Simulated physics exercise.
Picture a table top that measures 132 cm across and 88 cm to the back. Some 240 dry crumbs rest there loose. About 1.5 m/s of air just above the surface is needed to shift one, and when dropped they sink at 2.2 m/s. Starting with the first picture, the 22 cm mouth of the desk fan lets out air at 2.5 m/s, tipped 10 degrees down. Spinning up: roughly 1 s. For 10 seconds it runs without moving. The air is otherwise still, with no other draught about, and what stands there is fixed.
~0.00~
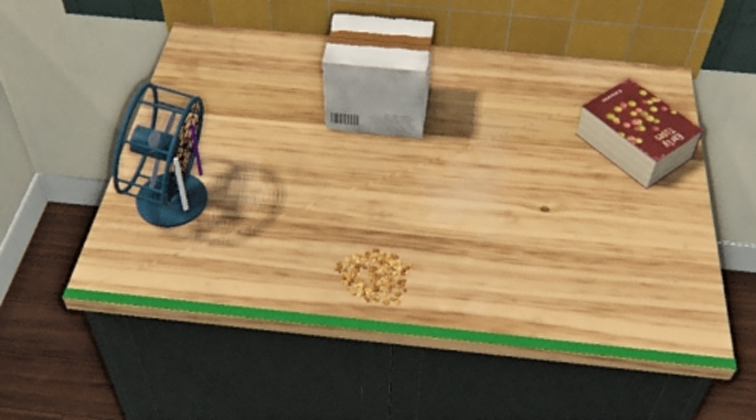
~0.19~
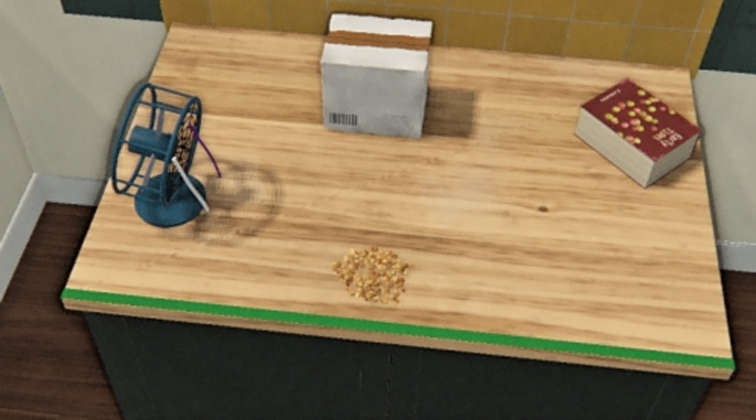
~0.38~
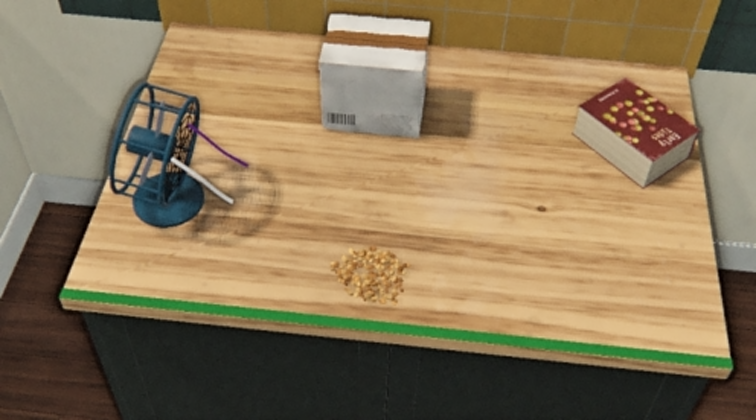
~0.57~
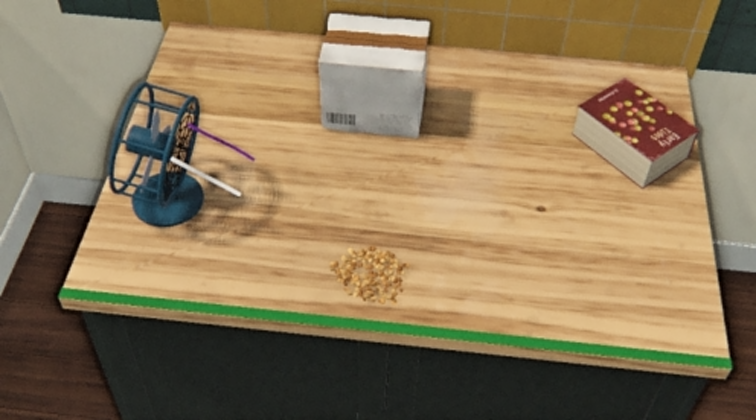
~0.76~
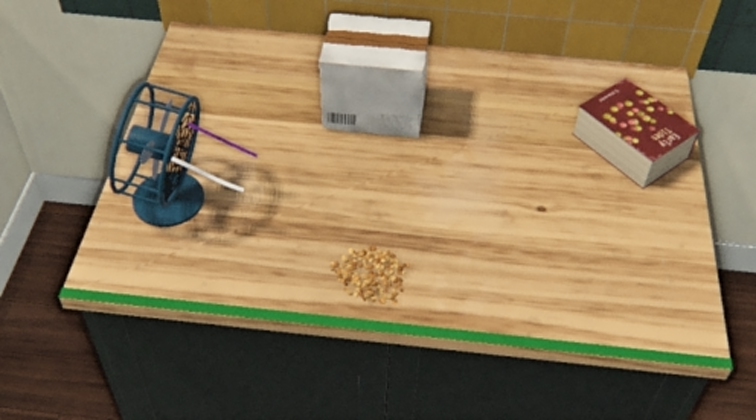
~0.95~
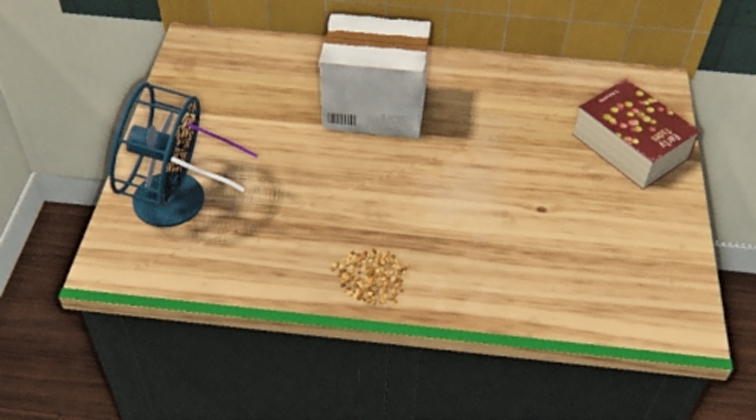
The clip shows a blue desk fan on a wooden table top, its white and purple ribbons lifting and streaming rightward, while a pile of golden crumbs near the green front edge stays almost entirely still before a box and book.
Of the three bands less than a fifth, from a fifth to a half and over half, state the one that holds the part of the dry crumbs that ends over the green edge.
The fraction is larger than a half.
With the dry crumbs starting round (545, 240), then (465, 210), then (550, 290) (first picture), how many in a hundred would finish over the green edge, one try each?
In turn: 0 per cent, 0 per cent, 10 per cent.
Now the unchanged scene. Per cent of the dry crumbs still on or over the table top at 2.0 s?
I'd put it near 15 per cent.
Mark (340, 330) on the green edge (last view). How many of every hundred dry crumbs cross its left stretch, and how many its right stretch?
0 % left, 80 % right.
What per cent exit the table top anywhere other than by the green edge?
Estimate: Near 15 %.
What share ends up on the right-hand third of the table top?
Roughly 0 in a hundred.
After 2.0 s the count stands so, 70 % are over the green edge; the middle of those still in play is near (480, 326).
After 3.2 s the count stands so, 78 % are over the green edge.
After 5.5 s the count stands so, 79 % are over the green edge.
After 10.0 s, at the end, 80 % are over the green edge.
